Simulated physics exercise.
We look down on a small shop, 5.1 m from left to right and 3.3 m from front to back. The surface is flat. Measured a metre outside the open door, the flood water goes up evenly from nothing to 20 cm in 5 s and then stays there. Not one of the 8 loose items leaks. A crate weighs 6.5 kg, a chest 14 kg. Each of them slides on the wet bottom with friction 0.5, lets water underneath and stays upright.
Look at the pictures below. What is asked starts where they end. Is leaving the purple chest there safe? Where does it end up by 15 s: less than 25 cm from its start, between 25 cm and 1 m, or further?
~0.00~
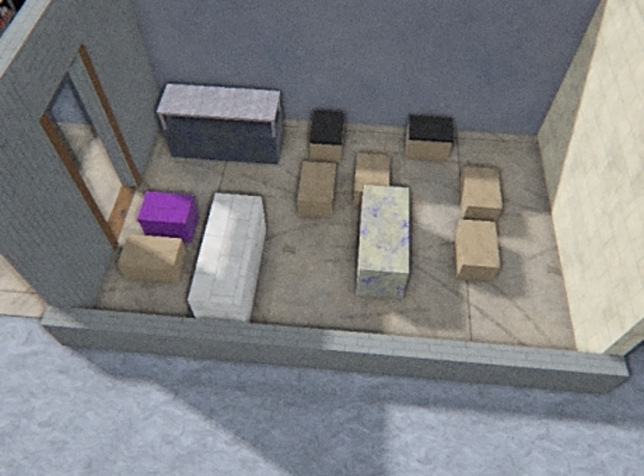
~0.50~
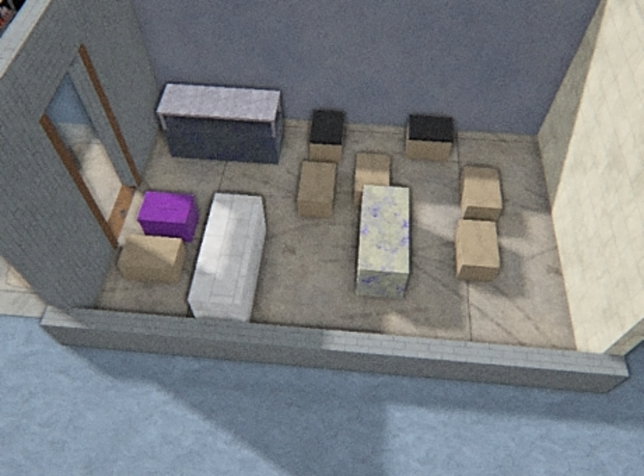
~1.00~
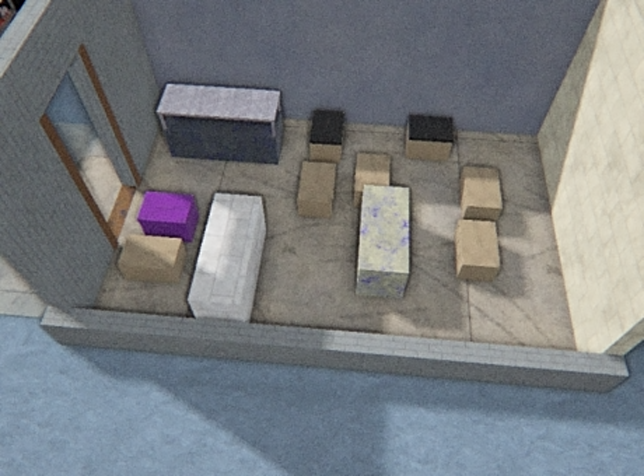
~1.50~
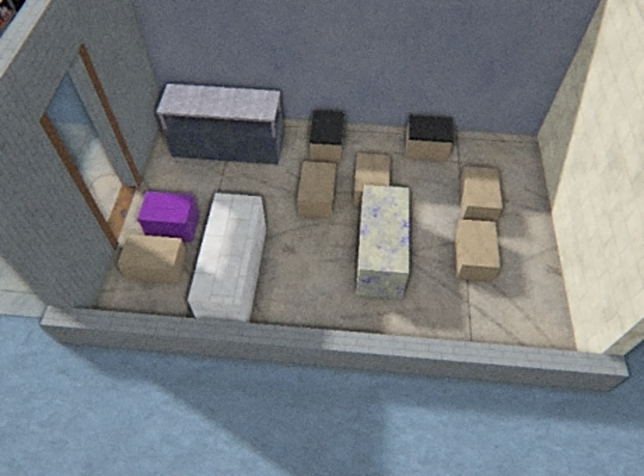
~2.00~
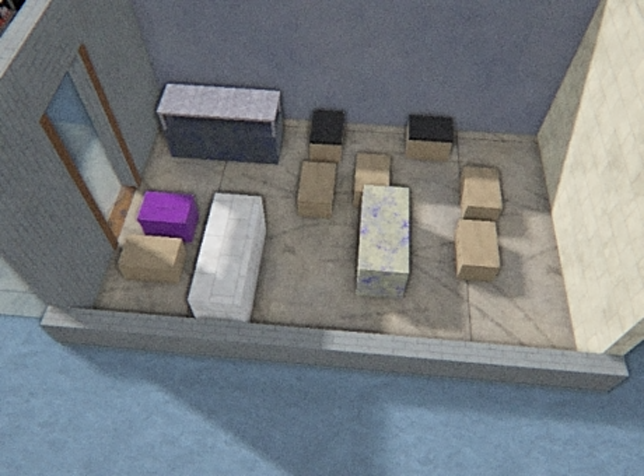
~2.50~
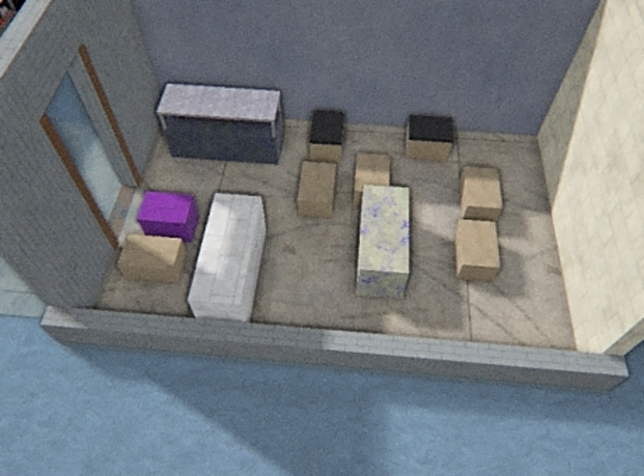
Further than 1 m.
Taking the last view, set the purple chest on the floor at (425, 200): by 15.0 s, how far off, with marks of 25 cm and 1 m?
I'd say it budges a bit.
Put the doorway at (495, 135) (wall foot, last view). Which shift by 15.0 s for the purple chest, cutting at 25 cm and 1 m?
Purple chest: Remains in position.
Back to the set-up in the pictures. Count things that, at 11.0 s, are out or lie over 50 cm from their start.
I make it 3 by then.
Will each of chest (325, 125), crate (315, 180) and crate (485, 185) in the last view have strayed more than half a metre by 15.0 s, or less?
In turn: Short of it, past it, past it.
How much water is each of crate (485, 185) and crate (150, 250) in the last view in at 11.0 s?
Around 6 cm and 10 cm.
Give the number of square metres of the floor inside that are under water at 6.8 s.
About 8.5 m2.
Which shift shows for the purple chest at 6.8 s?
30 cm or so by then.
After 3.5 s the purple chest is near (166, 207), 0.0 m from its start, aground; 0 afloat.
After 6.8 s the purple chest is near (194, 207), 0.3 m from its start, aground; 2 afloat.
After 11.0 s the purple chest is near (205, 191), 0.5 m from its start, aground; 5 afloat.
After 15.0 s the purple chest is near (513, 155), 4.1 m from its start, afloat; 8 afloat.
